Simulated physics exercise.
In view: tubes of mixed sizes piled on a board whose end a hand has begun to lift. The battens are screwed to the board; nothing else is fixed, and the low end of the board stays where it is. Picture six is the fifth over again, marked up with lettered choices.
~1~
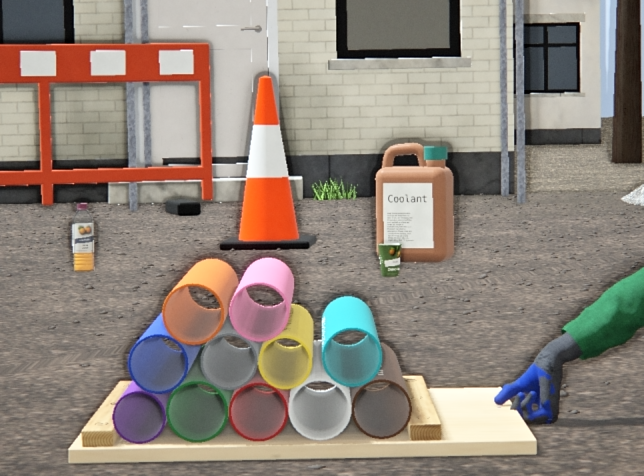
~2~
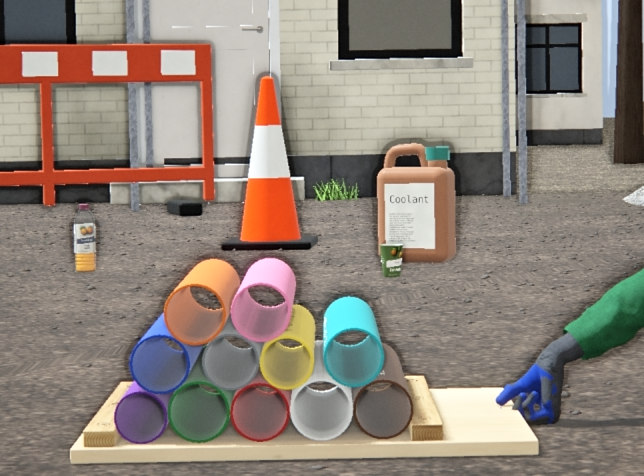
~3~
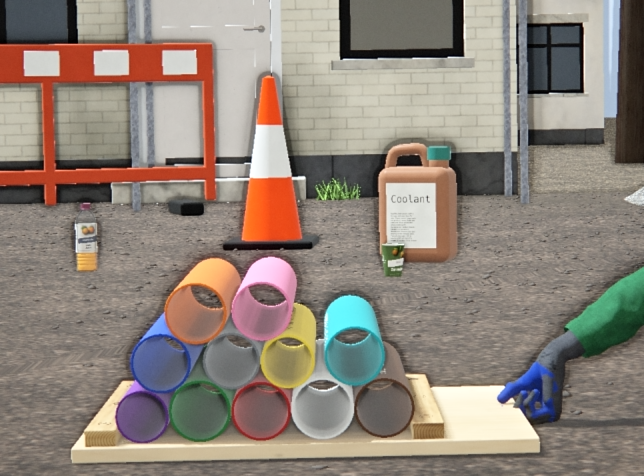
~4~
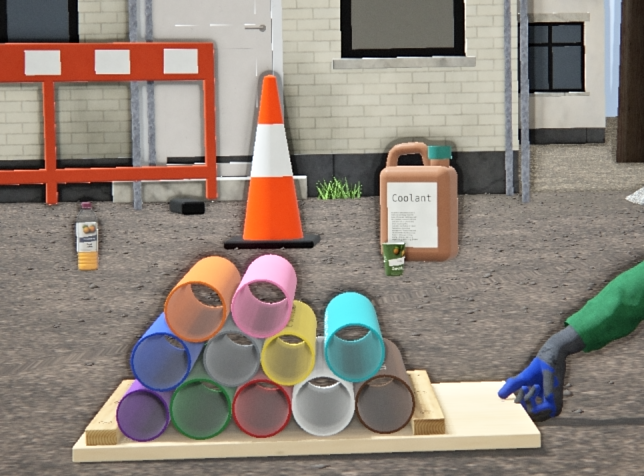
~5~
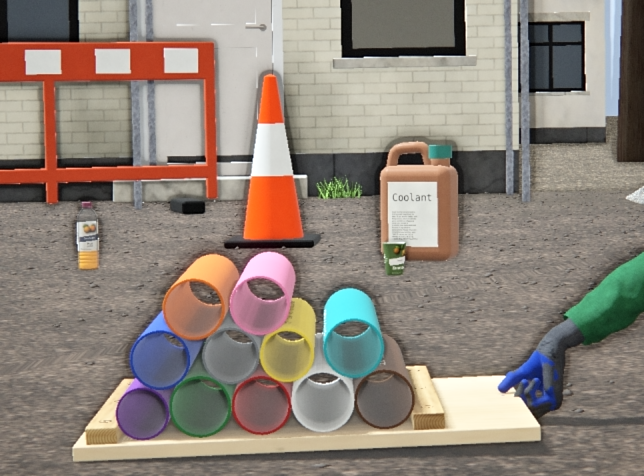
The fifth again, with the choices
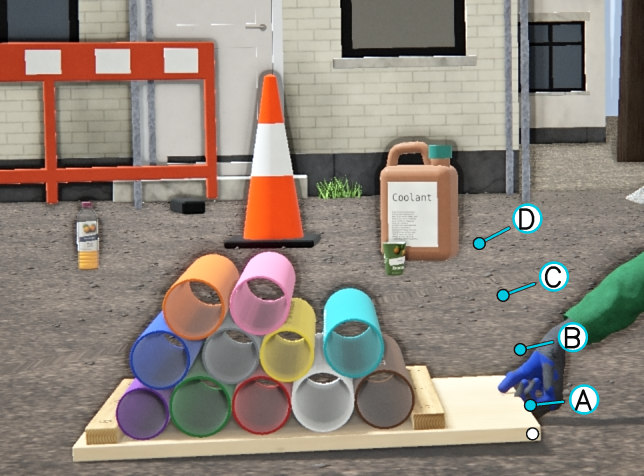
In a yard, a gloved hand grips a board stacked with colourful tubes, barely moving it.
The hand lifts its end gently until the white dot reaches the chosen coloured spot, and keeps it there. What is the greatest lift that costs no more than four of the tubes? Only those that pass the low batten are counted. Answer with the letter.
Raise it to D.
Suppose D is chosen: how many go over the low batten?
With D, two.
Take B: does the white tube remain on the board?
The white tube: Yes.
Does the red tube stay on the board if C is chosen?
Yes, with C.
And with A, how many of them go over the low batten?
It comes to none.
On the marked copy, A at (531, 405); B at (520, 350); C at (503, 295); D at (479, 243); the white dot at (533, 434).
With D. Early on, board at 16°.
Further on, board at 26°.
At the end, board at 26°, two over the low batten (blue, orange).
As for the rest, A none over the low batten; B none over the low batten; C two over the low batten (blue, orange).
